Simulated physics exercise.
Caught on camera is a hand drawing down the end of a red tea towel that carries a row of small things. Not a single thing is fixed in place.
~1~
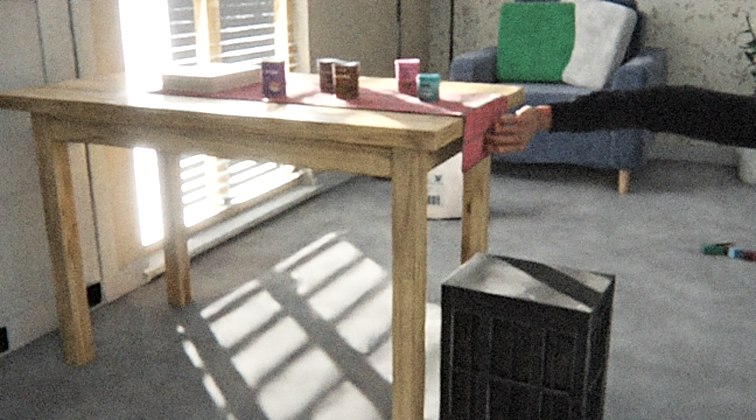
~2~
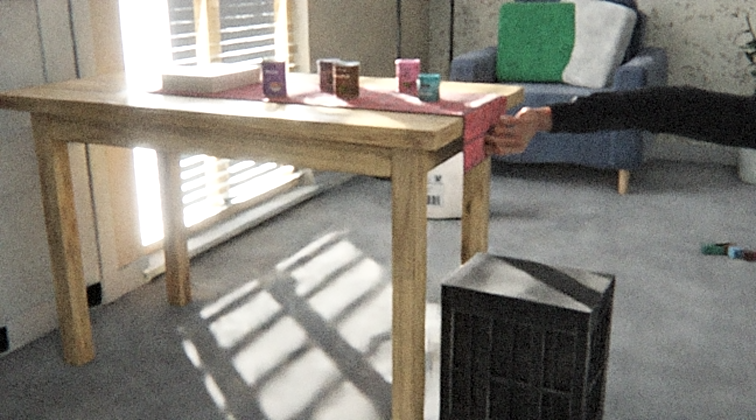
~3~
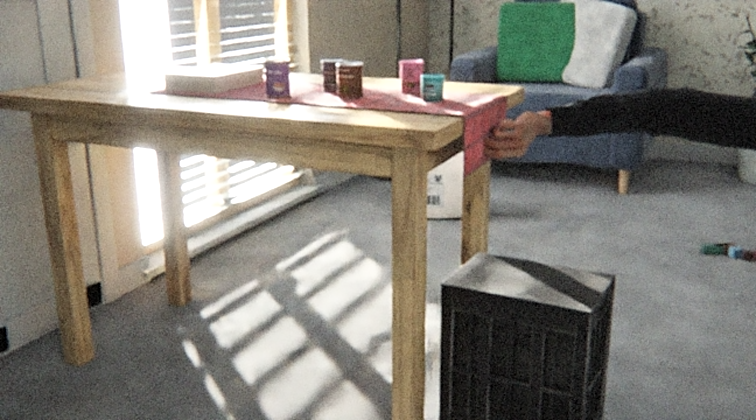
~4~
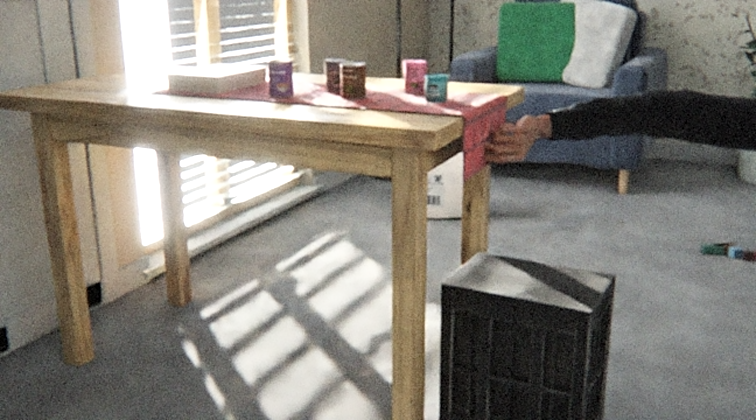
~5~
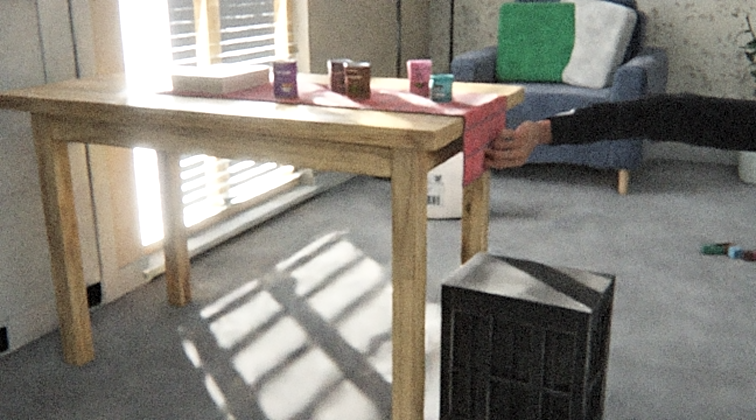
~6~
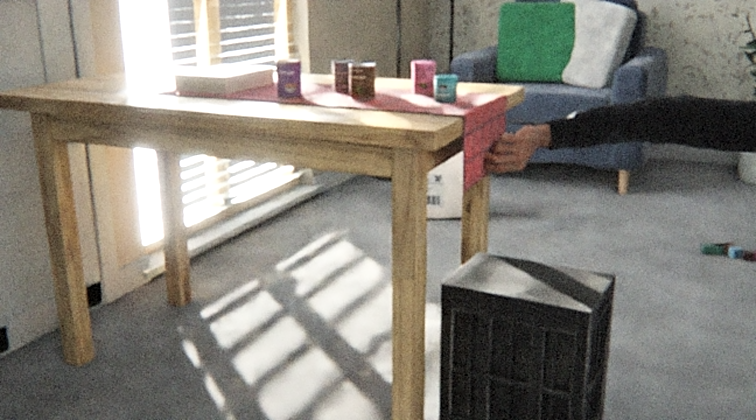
A hand slowly draws a red cloth down the table's end, shifting small containers slightly right.
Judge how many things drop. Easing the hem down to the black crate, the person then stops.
The top is going to lose a pair of items.
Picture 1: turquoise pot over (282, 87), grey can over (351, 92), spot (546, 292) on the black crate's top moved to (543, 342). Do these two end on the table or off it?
Turquoise pot stays, grey can is gone.
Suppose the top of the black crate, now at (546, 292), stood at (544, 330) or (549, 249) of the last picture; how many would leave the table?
The count: 3 and 1.
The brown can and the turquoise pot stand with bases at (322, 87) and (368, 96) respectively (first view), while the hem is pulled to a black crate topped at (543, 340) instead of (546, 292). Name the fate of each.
The brown can ends up on top while the turquoise pot ends up off.
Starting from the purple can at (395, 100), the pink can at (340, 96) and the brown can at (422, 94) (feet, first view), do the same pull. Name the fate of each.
Of these three, the purple can takes a tumble, the pink can rides it out, the brown can takes a tumble.
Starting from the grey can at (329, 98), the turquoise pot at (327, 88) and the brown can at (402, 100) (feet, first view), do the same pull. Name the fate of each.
Watch the grey can hang on, the turquoise pot hang on and the brown can go down.
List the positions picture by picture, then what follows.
In the first frame, hem (461, 173); turquoise pot (429, 75); pink can (408, 61); brown can (346, 63); grey can (329, 60); purple can (273, 59); top of the crate (546, 292).
In the second frame, hem (463, 175); turquoise pot (429, 75).
In the third frame, hem (463, 178); pink can (411, 61).
In the fourth frame, hem (463, 183); brown can (354, 63); top of the crate (546, 292).
In the fifth frame, hem (462, 188); grey can (340, 61).
In the sixth frame, hem (463, 193); turquoise pot (446, 76); pink can (424, 62); brown can (362, 64); grey can (344, 61); purple can (288, 60).
Early on, hem near (485, 222); turquoise pot gone.
Midway, hem on the crate; turquoise pot and pink can gone.
Finally, hem on the crate; turquoise pot and pink can gone. It carries off two.
